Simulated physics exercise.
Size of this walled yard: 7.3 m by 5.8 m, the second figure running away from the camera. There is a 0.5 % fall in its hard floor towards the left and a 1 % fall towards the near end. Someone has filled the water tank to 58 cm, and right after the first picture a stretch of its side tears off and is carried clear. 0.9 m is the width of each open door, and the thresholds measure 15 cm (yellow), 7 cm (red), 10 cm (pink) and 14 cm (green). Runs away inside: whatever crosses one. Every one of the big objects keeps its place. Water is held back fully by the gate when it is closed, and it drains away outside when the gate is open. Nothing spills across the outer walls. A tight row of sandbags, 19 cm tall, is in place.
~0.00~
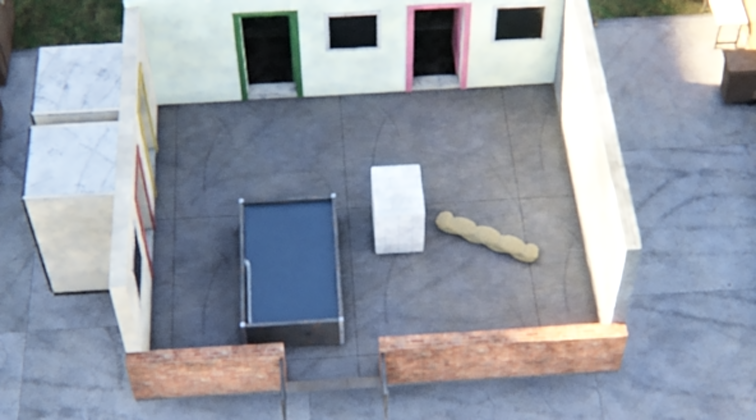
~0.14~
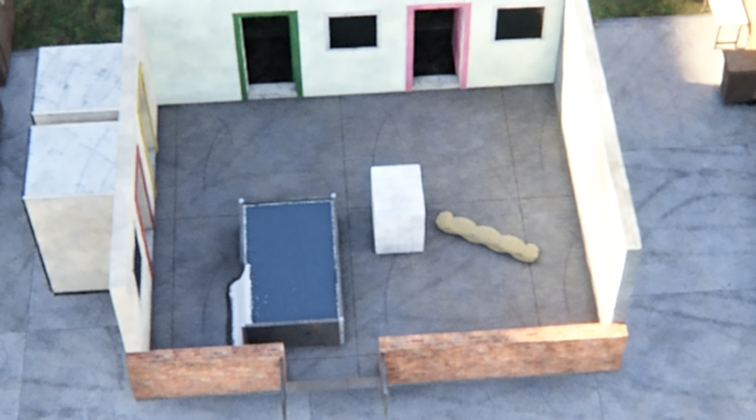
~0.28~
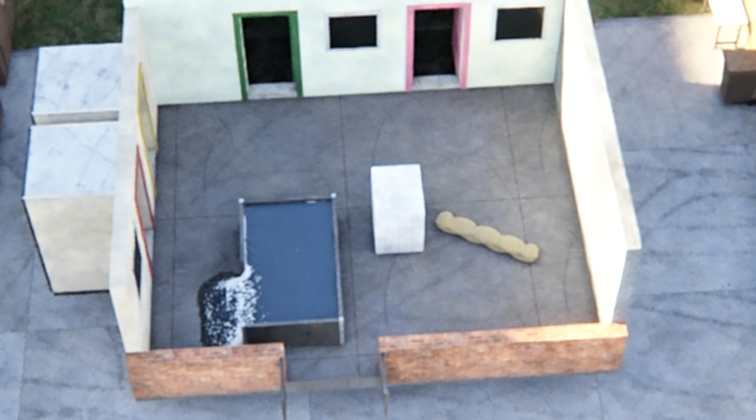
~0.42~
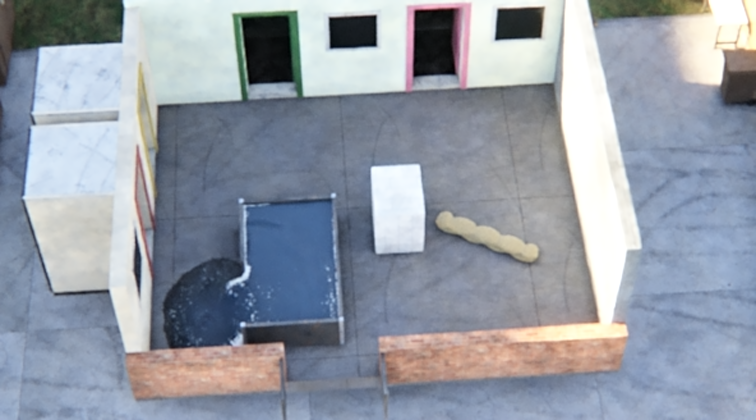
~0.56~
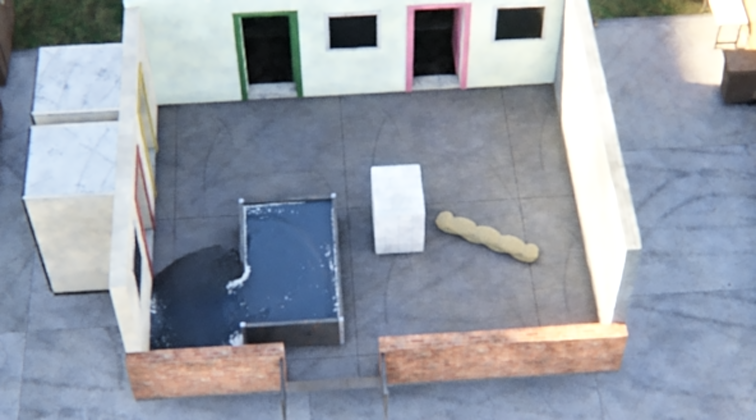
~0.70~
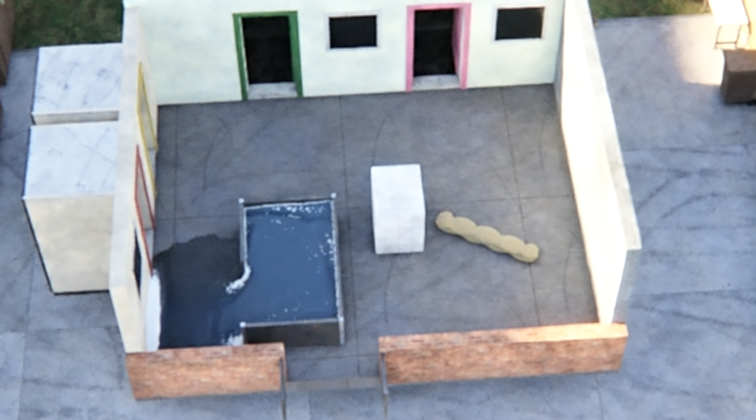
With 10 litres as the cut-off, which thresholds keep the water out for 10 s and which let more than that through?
Over 10 s: The yellow door holds it off; the red door lets too much through; the pink door holds it off; the green door holds it off.
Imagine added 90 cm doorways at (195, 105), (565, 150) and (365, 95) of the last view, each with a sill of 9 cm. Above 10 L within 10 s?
First doorway gets there, second falls short, third falls short.
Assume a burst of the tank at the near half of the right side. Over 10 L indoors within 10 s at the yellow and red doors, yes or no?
So yellow ends up short of it and red ends up short of it.
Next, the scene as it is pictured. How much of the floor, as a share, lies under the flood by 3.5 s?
Close to 40 in a hundred.
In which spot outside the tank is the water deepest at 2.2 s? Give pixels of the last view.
Position: About (150, 368).
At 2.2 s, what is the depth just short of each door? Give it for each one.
Centimetres: Yellow 5 / red 13 / pink 0 / green 0.
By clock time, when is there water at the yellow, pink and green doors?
Arrival: Yellow 1.8 s, pink 5.0 s, green 3.4 s.
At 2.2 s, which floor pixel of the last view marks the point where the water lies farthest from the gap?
That lands around (157, 137) in the last picture.
After 1.4 s water covers 10 % of the floor and is deepest (55 cm) near (149, 377); yellow door not reached, red door 14 cm at the sill, 5 L in, pink door not reached, green door not reached.
After 2.2 s water covers 20 % of the floor and is deepest (39 cm) near (150, 368); yellow door 5 cm at the sill, 0 L in, red door 13 cm at the sill, 17 L in, pink door not reached, green door not reached.
After 3.5 s water covers 40 % of the floor and is deepest (28 cm) near (149, 377); yellow door 7 cm at the sill, 0 L in, red door 14 cm at the sill, 41 L in, pink door not reached, green door 4 cm at the sill, 0 L in.
After 6.0 s water covers 60 % of the floor and is deepest (16 cm) near (149, 377); yellow door 5 cm at the sill, 0 L in, red door 9 cm at the sill, 70 L in, pink door 3 cm at the sill, 0 L in, green door 10 cm at the sill, 2 L in.
After 10.0 s water covers 90 % of the floor and is deepest (10 cm) near (206, 374); yellow door 8 cm at the sill, 0 L in, red door 6 cm at the sill, 78 L in, pink door 2 cm at the sill, 0 L in, green door 5 cm at the sill, 2 L in.
